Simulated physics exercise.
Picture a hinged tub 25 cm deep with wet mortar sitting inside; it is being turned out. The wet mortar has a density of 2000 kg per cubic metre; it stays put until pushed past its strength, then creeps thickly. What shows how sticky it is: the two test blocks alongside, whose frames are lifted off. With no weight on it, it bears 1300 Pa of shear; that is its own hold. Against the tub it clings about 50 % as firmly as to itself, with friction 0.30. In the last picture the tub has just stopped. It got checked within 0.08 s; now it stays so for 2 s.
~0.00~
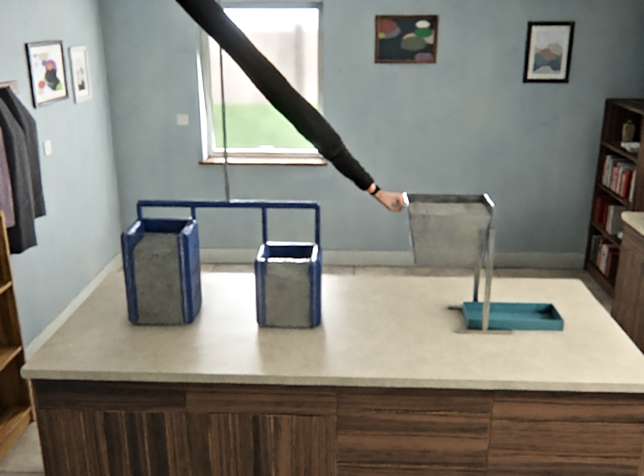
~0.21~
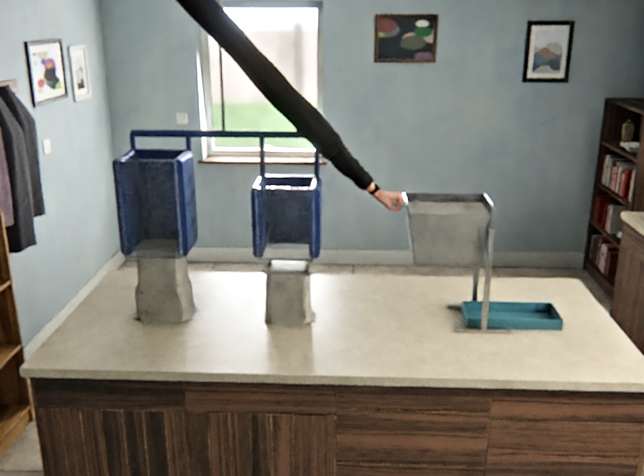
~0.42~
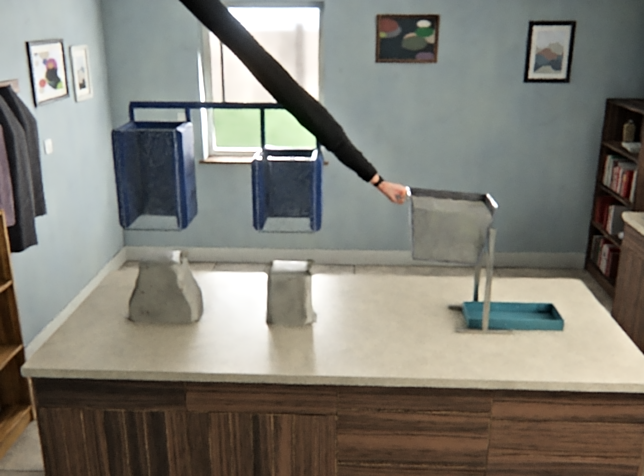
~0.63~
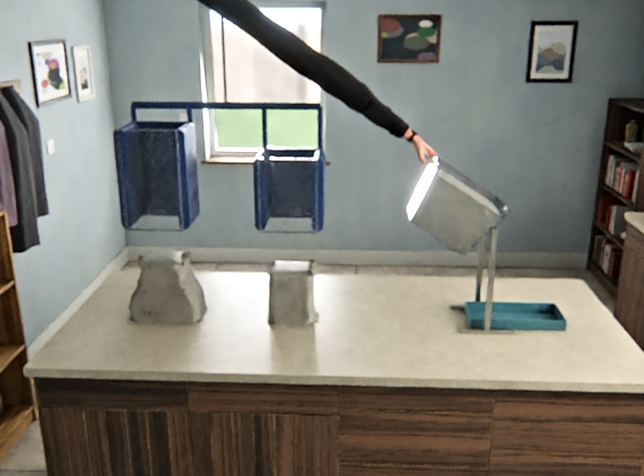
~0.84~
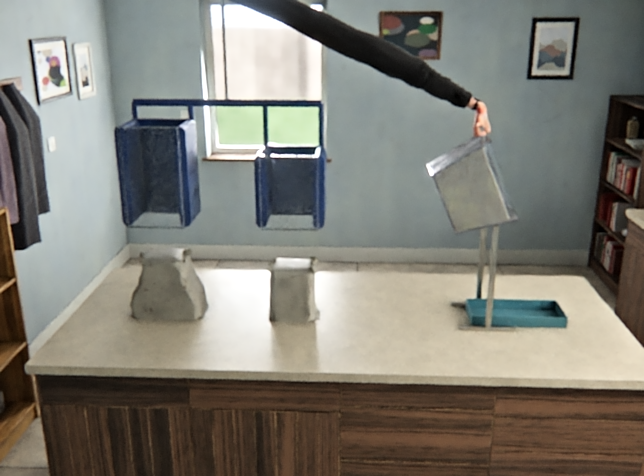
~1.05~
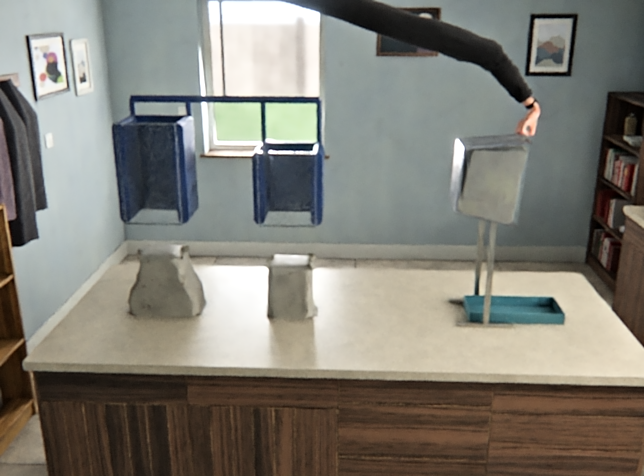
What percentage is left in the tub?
About 33 %.
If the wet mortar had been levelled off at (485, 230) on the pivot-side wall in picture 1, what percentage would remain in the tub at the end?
Around 45 per cent.
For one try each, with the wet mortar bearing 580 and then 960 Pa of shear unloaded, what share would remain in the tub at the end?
In that order: 30 %, 30 %.
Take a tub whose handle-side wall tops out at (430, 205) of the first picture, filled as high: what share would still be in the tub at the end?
I'd guess around 95 per cent remains.
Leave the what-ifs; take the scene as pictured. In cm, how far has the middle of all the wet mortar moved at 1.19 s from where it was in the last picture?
The shift is near 7 cm.
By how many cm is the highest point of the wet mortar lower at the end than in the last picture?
17 cm or so.
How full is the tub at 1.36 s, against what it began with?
Some 45 per cent.
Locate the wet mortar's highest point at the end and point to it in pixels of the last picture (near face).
On the near face, the top ends up close to (497, 191).
By 1.19 s, the tub is at 94 degrees and holds 81 %.
By 1.36 s, the tub is at 94 degrees and holds 45 %.
By 1.53 s, the tub is at 94 degrees and holds 33 %.
By 1.70 s, the tub is at 94 degrees and holds 33 %.
By 3.05 s, at the end, the tub is at 94 degrees and holds 33 %.
